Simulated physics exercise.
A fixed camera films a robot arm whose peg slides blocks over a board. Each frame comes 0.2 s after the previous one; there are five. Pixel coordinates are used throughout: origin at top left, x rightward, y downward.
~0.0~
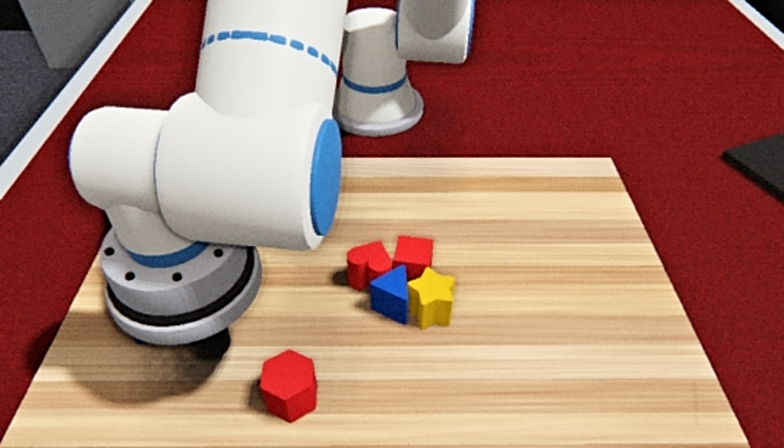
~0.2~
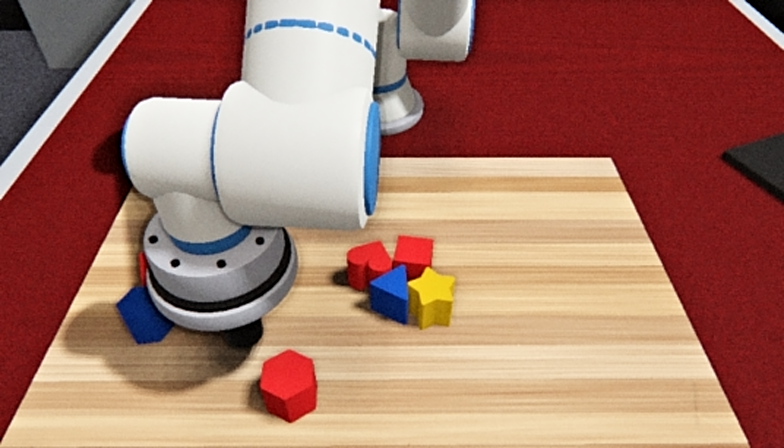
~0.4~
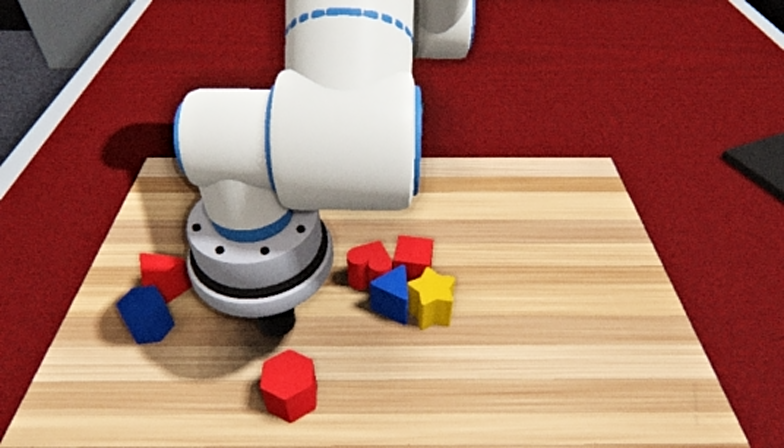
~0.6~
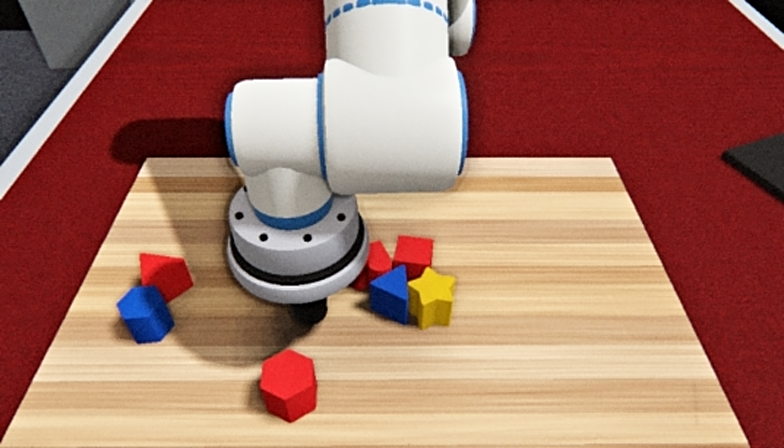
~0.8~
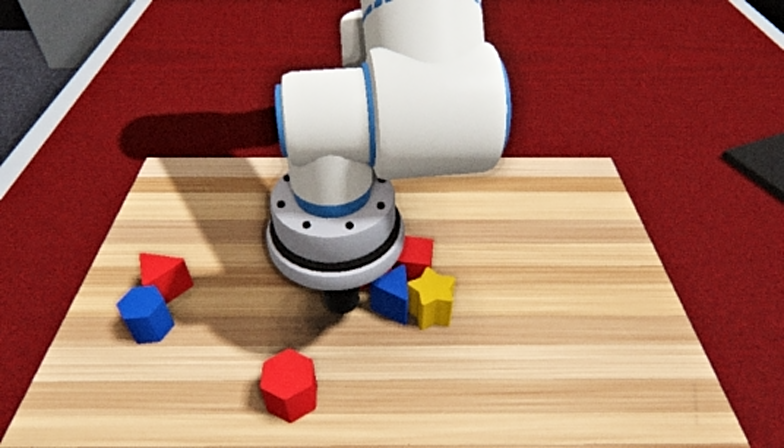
A white robot arm moves right above a wooden table while the colored blocks stay still.
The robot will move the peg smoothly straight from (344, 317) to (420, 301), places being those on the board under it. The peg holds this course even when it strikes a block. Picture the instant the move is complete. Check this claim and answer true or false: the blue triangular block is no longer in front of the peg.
False
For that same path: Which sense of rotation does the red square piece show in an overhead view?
From the top, the block rotates counterclockwise.
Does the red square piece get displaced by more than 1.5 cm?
No.
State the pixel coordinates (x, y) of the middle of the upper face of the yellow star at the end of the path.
The spot you're after is about (475, 289) in the image.
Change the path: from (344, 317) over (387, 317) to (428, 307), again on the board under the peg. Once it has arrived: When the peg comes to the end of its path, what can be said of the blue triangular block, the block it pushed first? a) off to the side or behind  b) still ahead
Answer: B.
On the path given first. Halfway along, peg at (383, 293); blue triangular block at (413, 275), turned 35° clockwise; yellow star at (449, 287).
At the end, peg at (421, 285); red heart-shaped block still; blue triangular block at (449, 265), turned 25° clockwise; red square piece at (418, 246), turned 20° anticlockwise; yellow star at (475, 289), turned 55° clockwise.
